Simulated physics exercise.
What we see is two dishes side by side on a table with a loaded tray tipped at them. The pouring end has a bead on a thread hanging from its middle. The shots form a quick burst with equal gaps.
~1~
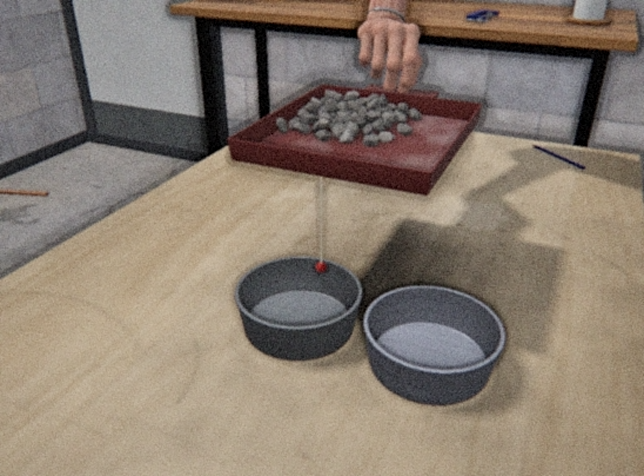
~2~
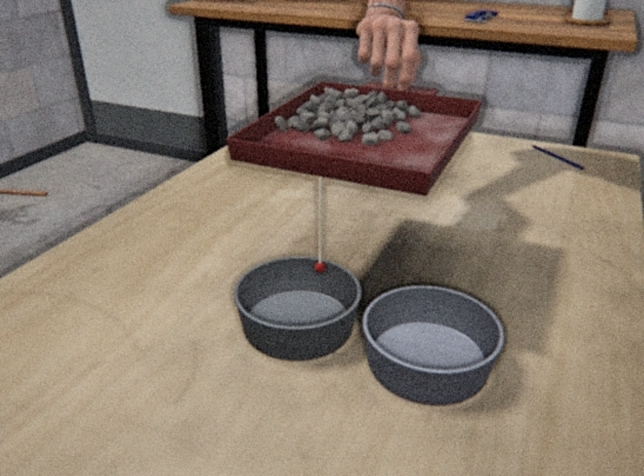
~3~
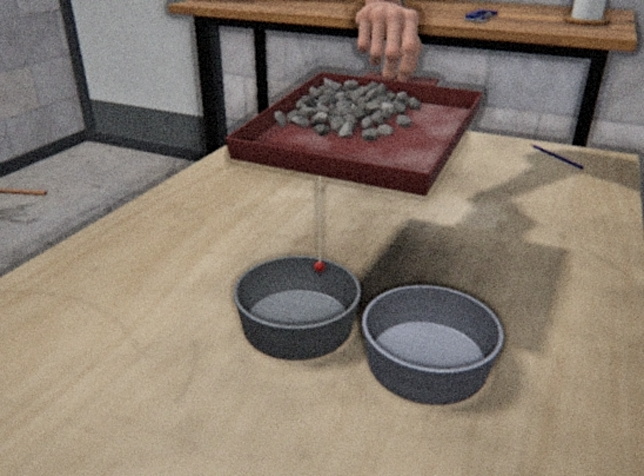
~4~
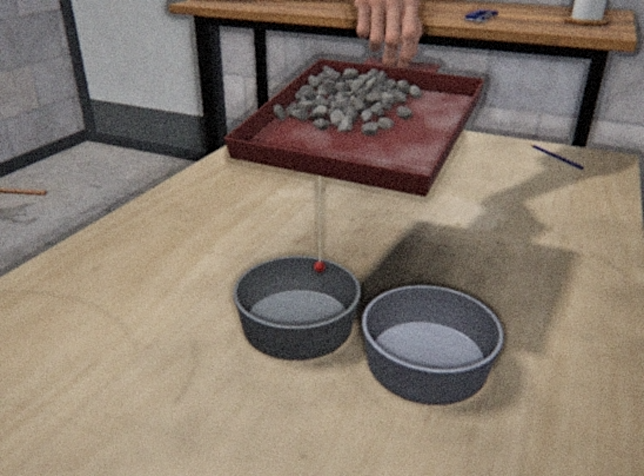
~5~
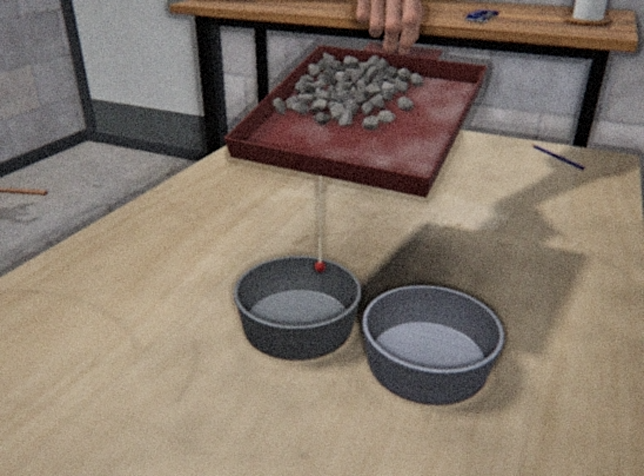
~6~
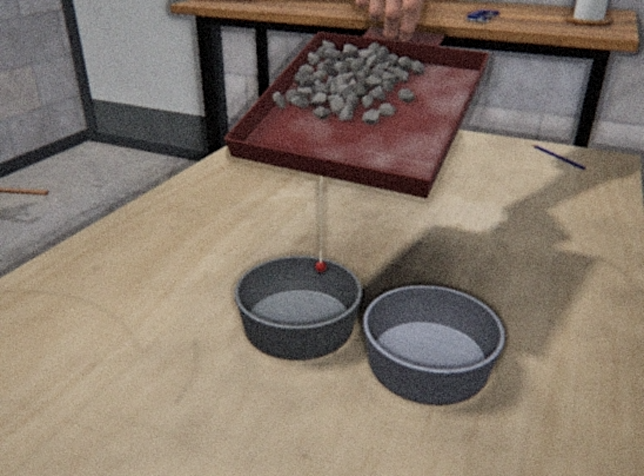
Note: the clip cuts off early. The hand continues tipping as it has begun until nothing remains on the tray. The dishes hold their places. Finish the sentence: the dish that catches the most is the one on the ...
... left.
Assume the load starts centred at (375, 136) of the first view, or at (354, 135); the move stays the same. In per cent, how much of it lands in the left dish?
About 40 %, then about 40 %.
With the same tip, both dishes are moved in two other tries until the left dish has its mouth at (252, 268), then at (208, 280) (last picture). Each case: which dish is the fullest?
Try 1: The right-side dish; try 2: The right-side dish.
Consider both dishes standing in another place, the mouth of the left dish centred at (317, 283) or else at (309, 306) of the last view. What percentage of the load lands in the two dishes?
In turn about 40 and about 70 percent.
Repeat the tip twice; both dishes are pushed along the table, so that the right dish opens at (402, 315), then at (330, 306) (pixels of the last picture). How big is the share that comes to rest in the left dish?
Around 40 % followed by around 10 %.
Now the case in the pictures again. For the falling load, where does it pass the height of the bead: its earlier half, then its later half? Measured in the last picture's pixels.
Close to (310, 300), then close to (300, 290).
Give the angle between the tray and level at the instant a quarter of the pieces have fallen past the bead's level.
It has tipped about 85 degrees.
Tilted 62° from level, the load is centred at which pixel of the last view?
I'd mark it close to (314, 143).
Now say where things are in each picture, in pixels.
The first picture shows corners of the pouring end at (230, 138) and (429, 172), level; middle of the load at (349, 116), bits of gravel; left dish at (270, 339); right dish at (412, 383); bead on its thread at (321, 267).
The second picture shows corners of the pouring end at (229, 138) and (428, 172), level; middle of the load at (348, 114).
The third picture shows corners of the pouring end at (228, 137) and (427, 173), tipped barely, level across its low end; middle of the load at (348, 107).
The fourth picture shows corners of the pouring end at (228, 137) and (427, 174), tipped a little, level across its low end; middle of the load at (348, 98).
The fifth picture shows corners of the pouring end at (227, 137) and (427, 176), tipped a little, level across its low end; middle of the load at (348, 88).
The sixth picture shows corners of the pouring end at (227, 138) and (428, 178), tipped clearly, level across its low end; middle of the load at (348, 79); left dish at (269, 338); right dish at (412, 382).
Soon after the last picture, tray tipped steeply; nearly all on the tray; a stray few in the air.
A little later, tray tipped past a quarter turn; about two thirds on the tray; a small part in the right dish; a small part in the left dish; about a quarter outside both; a stray few in the air.
Later still, tray tipped past a quarter turn; a small part in the right dish; about a third in the left dish; about half outside both.
At rest, tray tipped past a quarter turn; a small part in the right dish; about a third in the left dish; about half outside both.
